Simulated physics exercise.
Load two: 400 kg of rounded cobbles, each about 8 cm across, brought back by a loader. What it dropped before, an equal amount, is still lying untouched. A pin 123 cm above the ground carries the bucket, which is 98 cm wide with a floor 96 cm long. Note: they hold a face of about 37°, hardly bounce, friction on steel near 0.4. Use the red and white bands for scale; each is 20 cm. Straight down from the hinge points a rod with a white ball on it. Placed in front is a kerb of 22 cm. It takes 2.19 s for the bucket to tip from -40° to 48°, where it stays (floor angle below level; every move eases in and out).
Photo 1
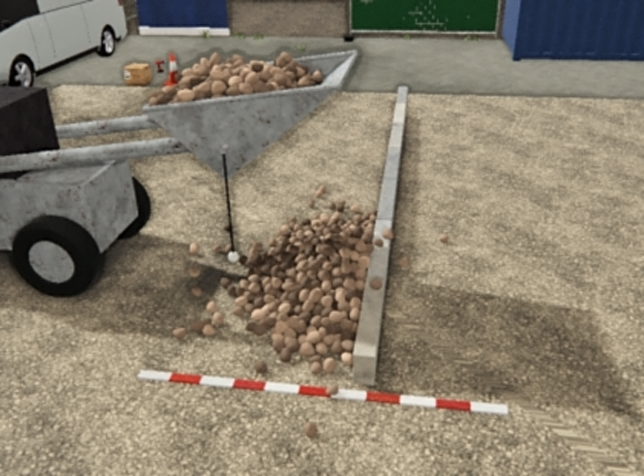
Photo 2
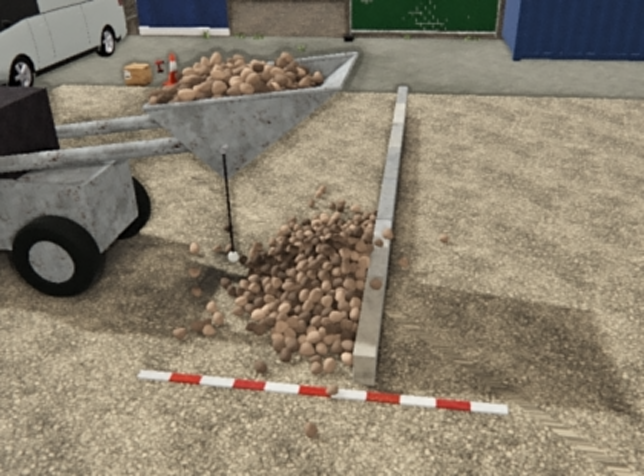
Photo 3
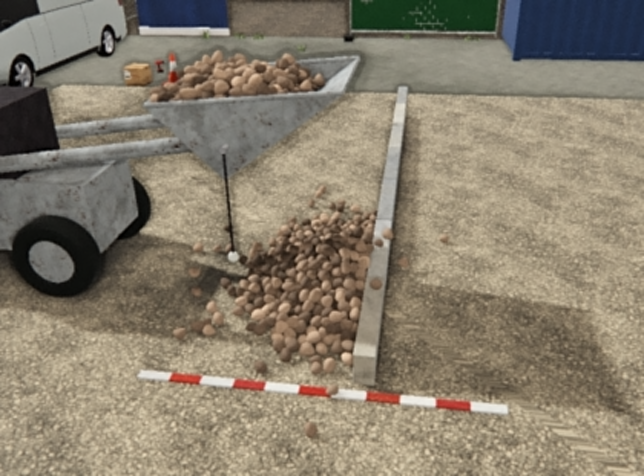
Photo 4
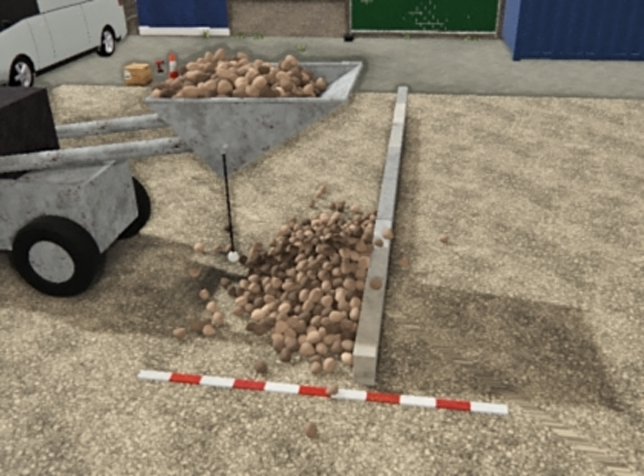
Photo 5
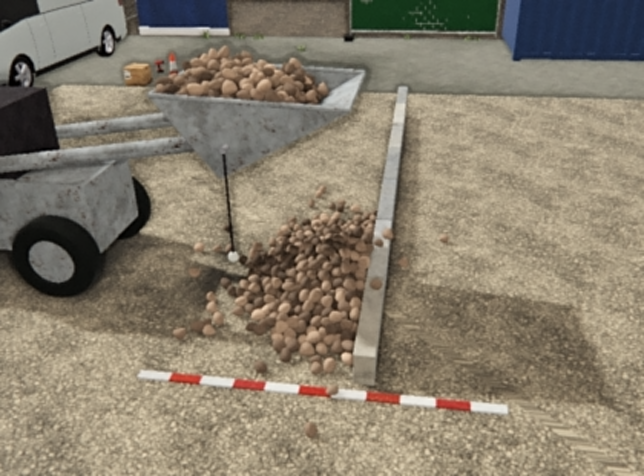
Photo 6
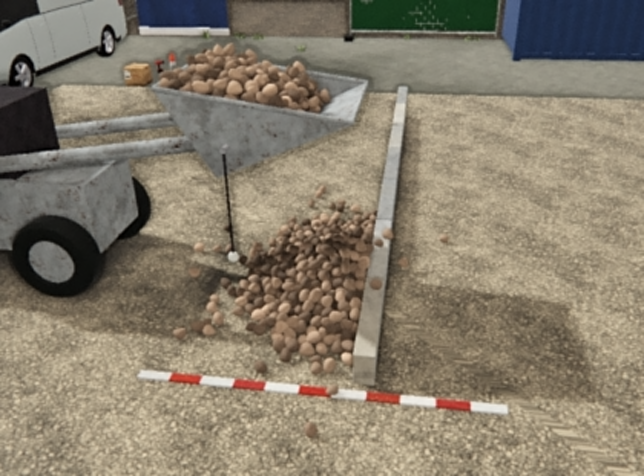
On a gravel yard, a loader holds a grey bucket of brownish stones above a pile lying against a low kerb; the bucket's front edge gradually lowers, the stones inside shifting slightly, while the pile below stays still.
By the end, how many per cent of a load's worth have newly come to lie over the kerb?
About 36 per cent have newly come to lie there.
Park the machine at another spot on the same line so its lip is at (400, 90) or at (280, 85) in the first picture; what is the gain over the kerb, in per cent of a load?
Some 90 percent, and then 5 percent.
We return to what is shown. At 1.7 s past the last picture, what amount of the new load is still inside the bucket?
Some 5 %, roughly, is held.
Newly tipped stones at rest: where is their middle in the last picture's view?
Around (358, 265) in the last picture.
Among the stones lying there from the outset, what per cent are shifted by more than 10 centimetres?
Close to 5 in a hundred of them.
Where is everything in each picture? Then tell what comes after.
In the first picture, the bucket is at -40°, its lip at (339, 87); the top of the load is at (250, 67). The earlier load is highest near (340, 243), 31 cm above ground level, 101 % on this side of the kerb.
In the second picture, lip at (340, 88), floor tilted -39°, highest stones at (246, 68).
In the third picture, the bucket is at -37°, its lip at (343, 93); the top of the load is at (241, 66).
In the fourth picture, lip at (346, 101), floor tilted -34°, highest stones at (217, 65).
In the fifth picture, lip at (350, 111), floor tilted -29°, highest stones at (209, 63).
In the sixth picture, lip at (353, 123), floor tilted -24°, highest stones at (211, 58).
Then, 1.0 s after the last picture the floor is at 34°; in per cent of one load, 83 in the bucket, 118 on this side of the kerb, 1 over the kerb; the foremost stones are at (396, 244).
Then, 1.7 s after the last picture the floor is at 48°; in per cent of one load, 5 in the bucket, 170 on this side of the kerb, 28 over the kerb; the foremost stones are at (502, 270).
Then, 2.0 s after the last picture the floor is at 48°; in per cent of one load, 0 in the bucket, 168 on this side of the kerb, 34 over the kerb; the foremost stones are at (542, 282).
Then, 4.6 s after the last picture the floor is at 48°; in per cent of one load, 0 in the bucket, 165 on this side of the kerb, 36 over the kerb; the foremost stones are at (556, 284). Net gain over the kerb, 36.
